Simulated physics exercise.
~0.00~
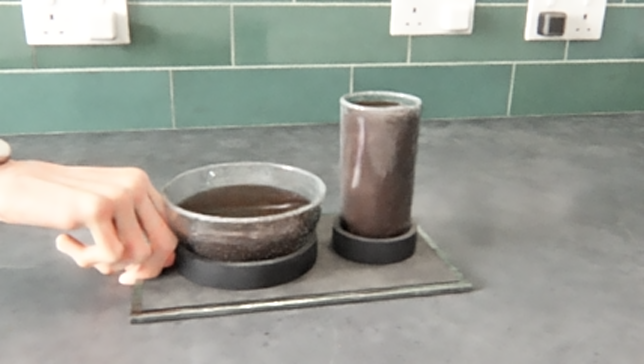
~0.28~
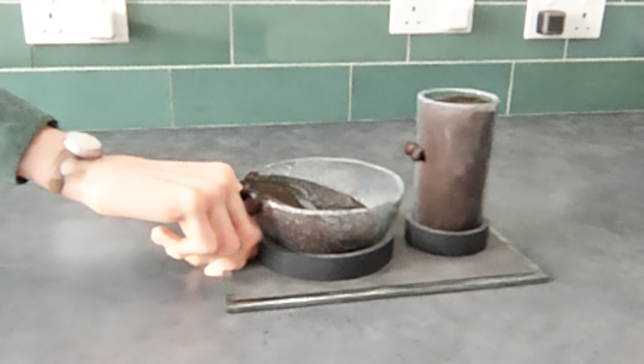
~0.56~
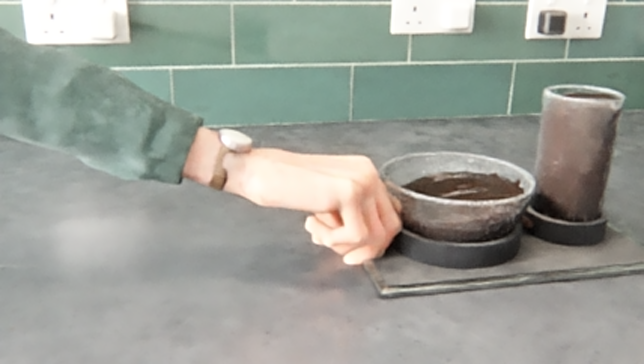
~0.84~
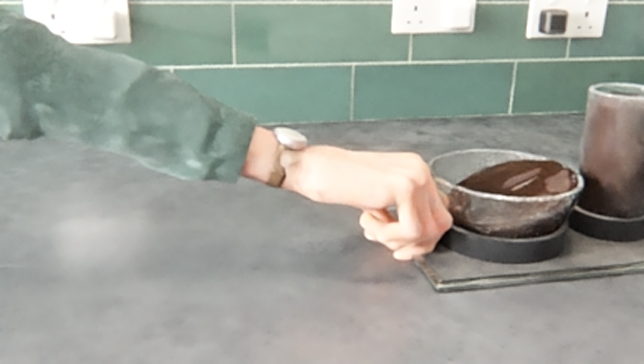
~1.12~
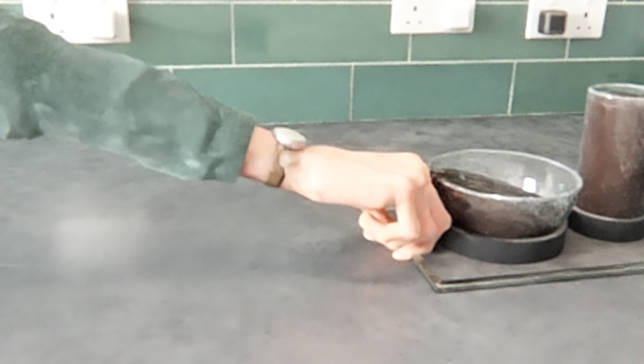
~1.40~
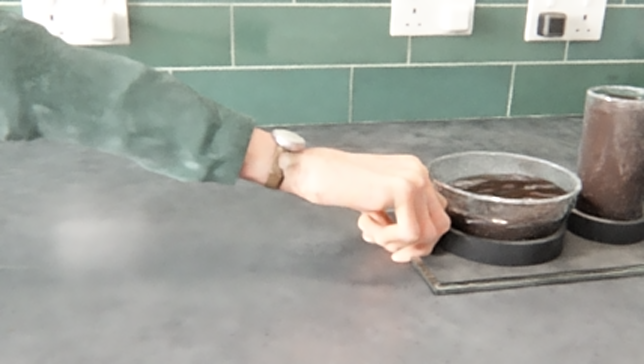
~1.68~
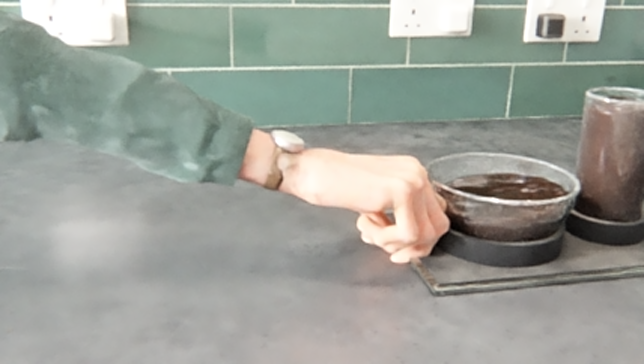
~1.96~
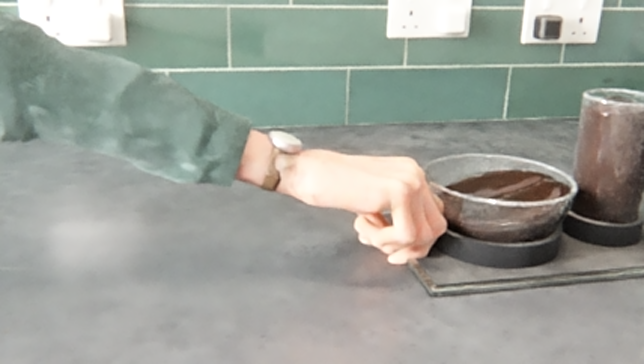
On a grey kitchen counter backed by green tiles and white wall sockets, seen from the front by a slightly swaying camera, a dark tray holds a clear bowl and, to its right, a tall glass. Both hold dark brown coffee and sit in black round holders. A hand at the tray's left edge pushes it rightward, a green sleeve coming into view behind it. The coffee tilts and sloshes, riding up the bowl's left side. The tray stops at the right, and the coffee surges up the bowl's right side, rocks back and gradually calms, the hand still at the edge.
